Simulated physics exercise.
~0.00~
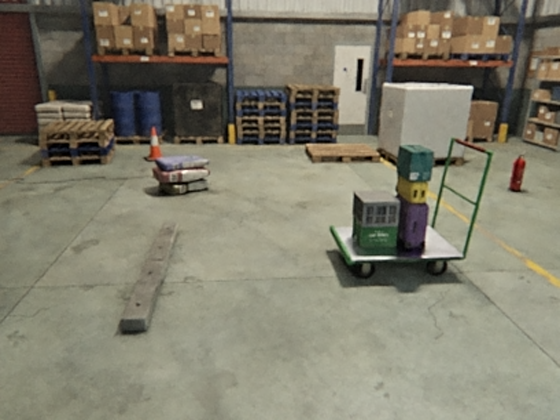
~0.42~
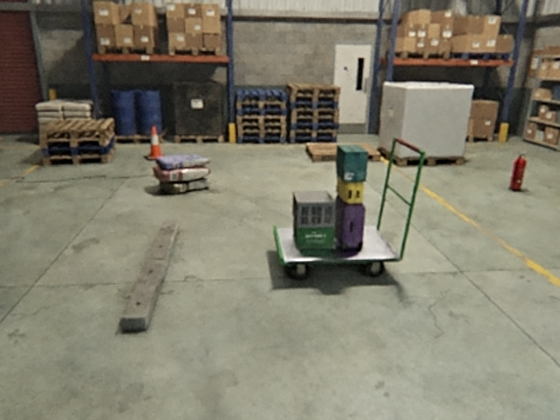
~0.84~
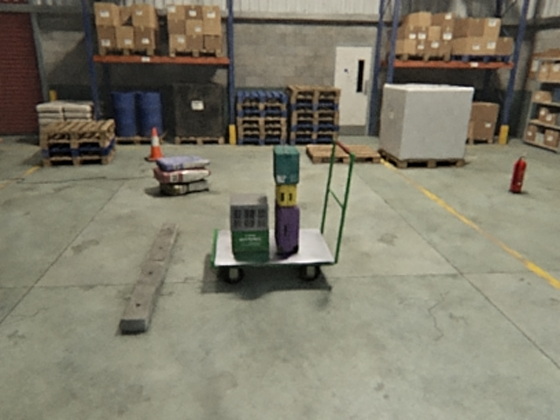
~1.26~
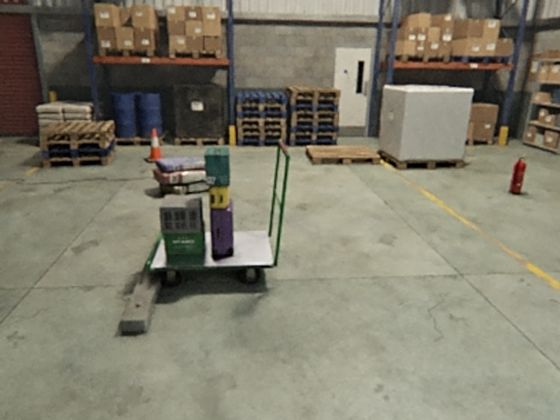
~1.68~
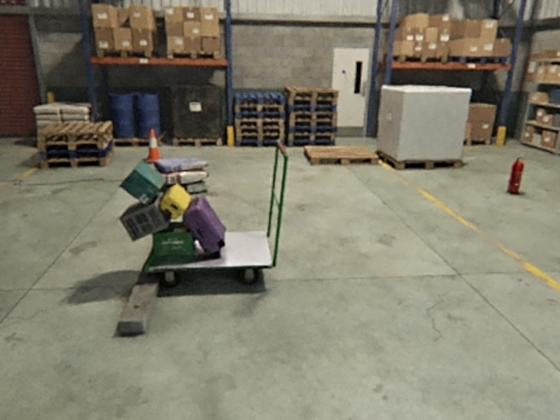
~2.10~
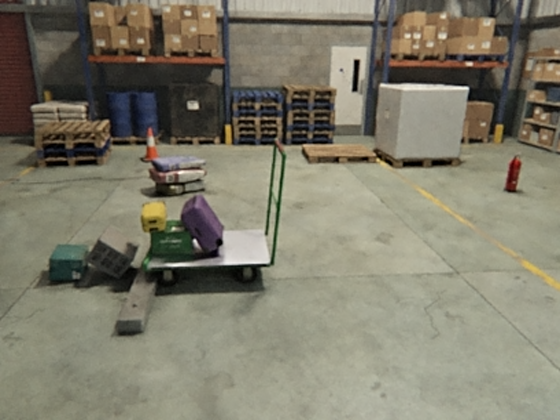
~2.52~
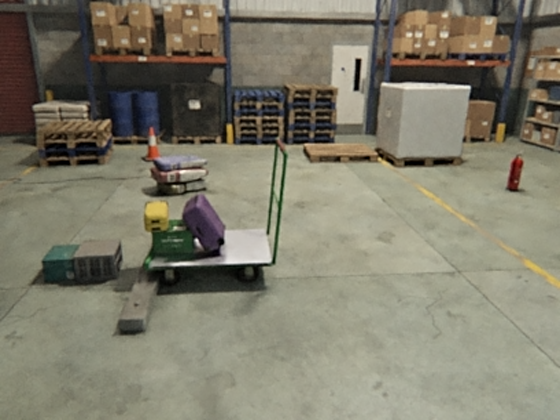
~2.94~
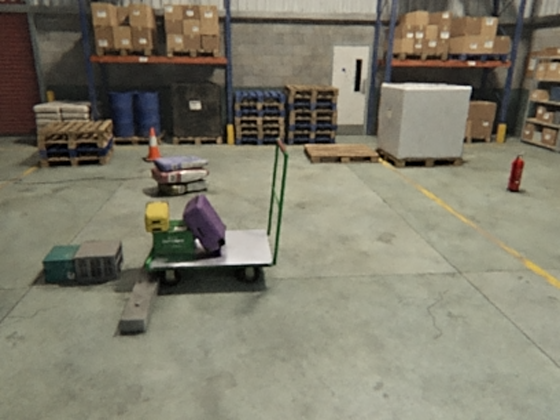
We see a loaded flat cart roll left across a warehouse floor and stop abruptly at a low beam. Its stacks topple forward, the teal box and grey crate landing on the floor beyond, while the green box, yellow case and leaning purple case stay aboard.
